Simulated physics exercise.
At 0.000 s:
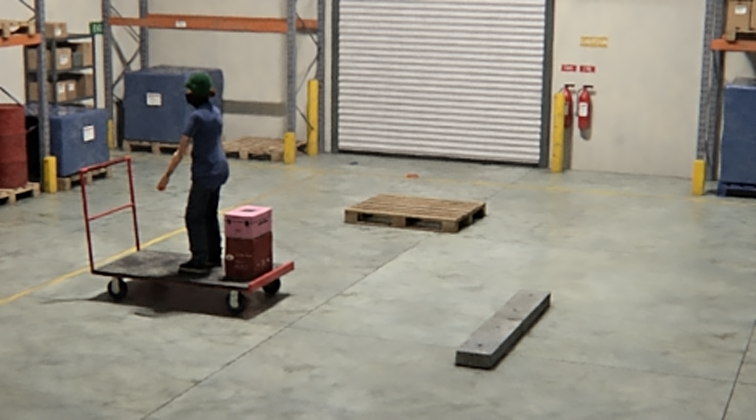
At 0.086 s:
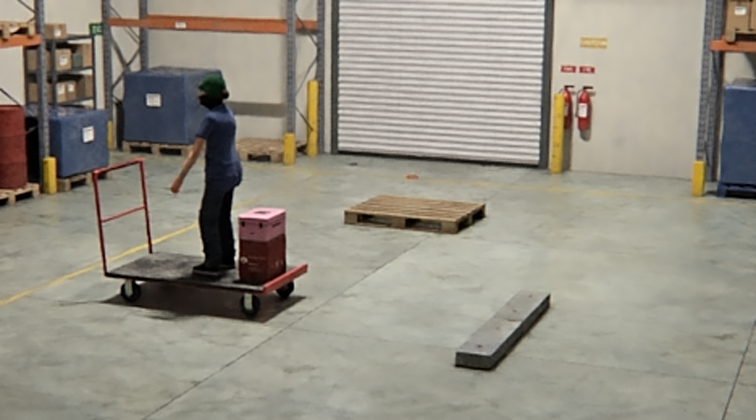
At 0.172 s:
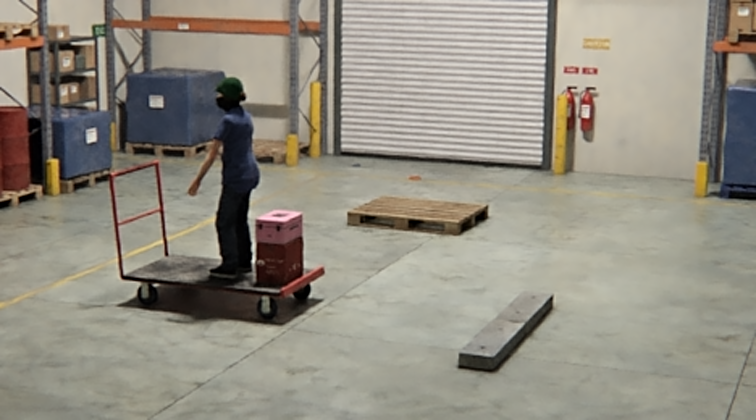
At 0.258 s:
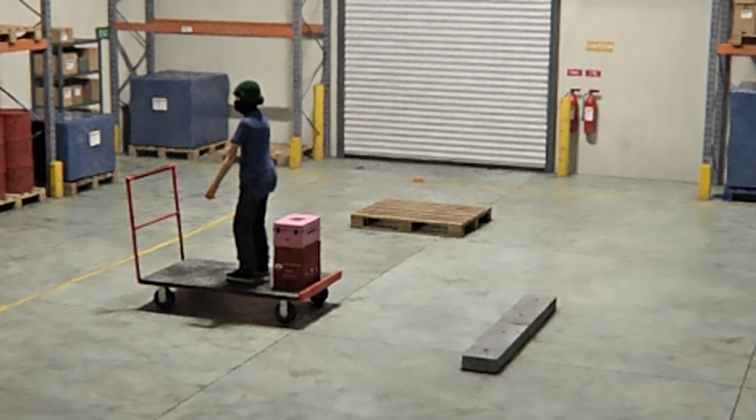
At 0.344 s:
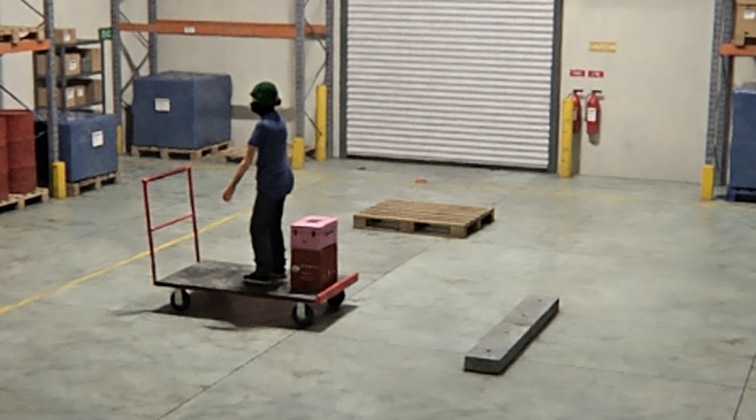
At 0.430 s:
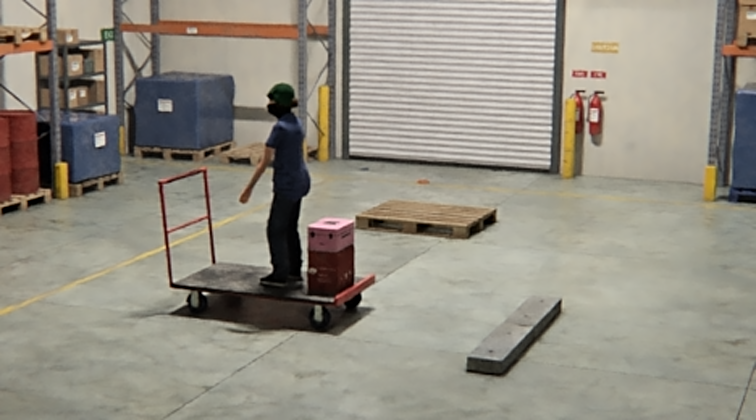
The video shows a person in a green cap and blue shirt standing on a flat trolley behind a pink box stacked on a red one, as it rolls steadily rightward across a warehouse floor, a low grey block lying ahead.
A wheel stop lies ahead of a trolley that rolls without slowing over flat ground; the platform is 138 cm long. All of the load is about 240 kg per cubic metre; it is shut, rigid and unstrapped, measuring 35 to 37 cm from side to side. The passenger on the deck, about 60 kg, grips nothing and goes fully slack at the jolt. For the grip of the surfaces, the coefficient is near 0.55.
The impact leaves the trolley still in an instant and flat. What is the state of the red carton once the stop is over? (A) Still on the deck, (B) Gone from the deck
The answer is B.
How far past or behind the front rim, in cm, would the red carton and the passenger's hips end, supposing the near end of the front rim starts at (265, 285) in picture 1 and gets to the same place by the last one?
Then red 0 past, hips 20 past.
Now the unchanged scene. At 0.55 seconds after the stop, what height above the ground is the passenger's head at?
The head is some 100 cm up.
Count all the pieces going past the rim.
Total: 2.
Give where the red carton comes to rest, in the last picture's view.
Around (576, 319).
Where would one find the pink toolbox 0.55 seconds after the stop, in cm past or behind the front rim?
Past the rim, near 70 cm.
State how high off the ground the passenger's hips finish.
Roughly 10 cm.
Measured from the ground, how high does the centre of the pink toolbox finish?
Height: Some 10 centimetres.
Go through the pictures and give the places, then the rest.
The first picture shows red carton (249, 254), pink toolbox (248, 222), rim corner (250, 288); 186 cm short of the stop.
The second picture shows red carton (263, 256), pink toolbox (262, 225), rim corner (264, 290); 174 cm short of the stop.
The third picture shows red carton (280, 259), pink toolbox (279, 227), rim corner (282, 293); 162 cm short of the stop.
The fourth picture shows red carton (298, 263), pink toolbox (297, 231), rim corner (300, 297); 149 cm short of the stop.
The fifth picture shows red carton (315, 265), pink toolbox (314, 233), rim corner (318, 300); 137 cm short of the stop.
The sixth picture shows red carton (331, 267), pink toolbox (331, 235), rim corner (335, 302); 125 cm short of the stop. Speed about 1.4 m/s.
The wheels strike at 1.30 s.
After 1.85 s the red carton is 8 cm past the rim, tilted 110°, near (525, 290) in the last picture's view.
After 2.30 s the red carton is 33 cm past the rim, tilted 160°, near (557, 314) in the last picture's view.
When all is still (5.3 s), past the rim, red carton, pink toolbox and the passenger's hips; nothing is left behind it.
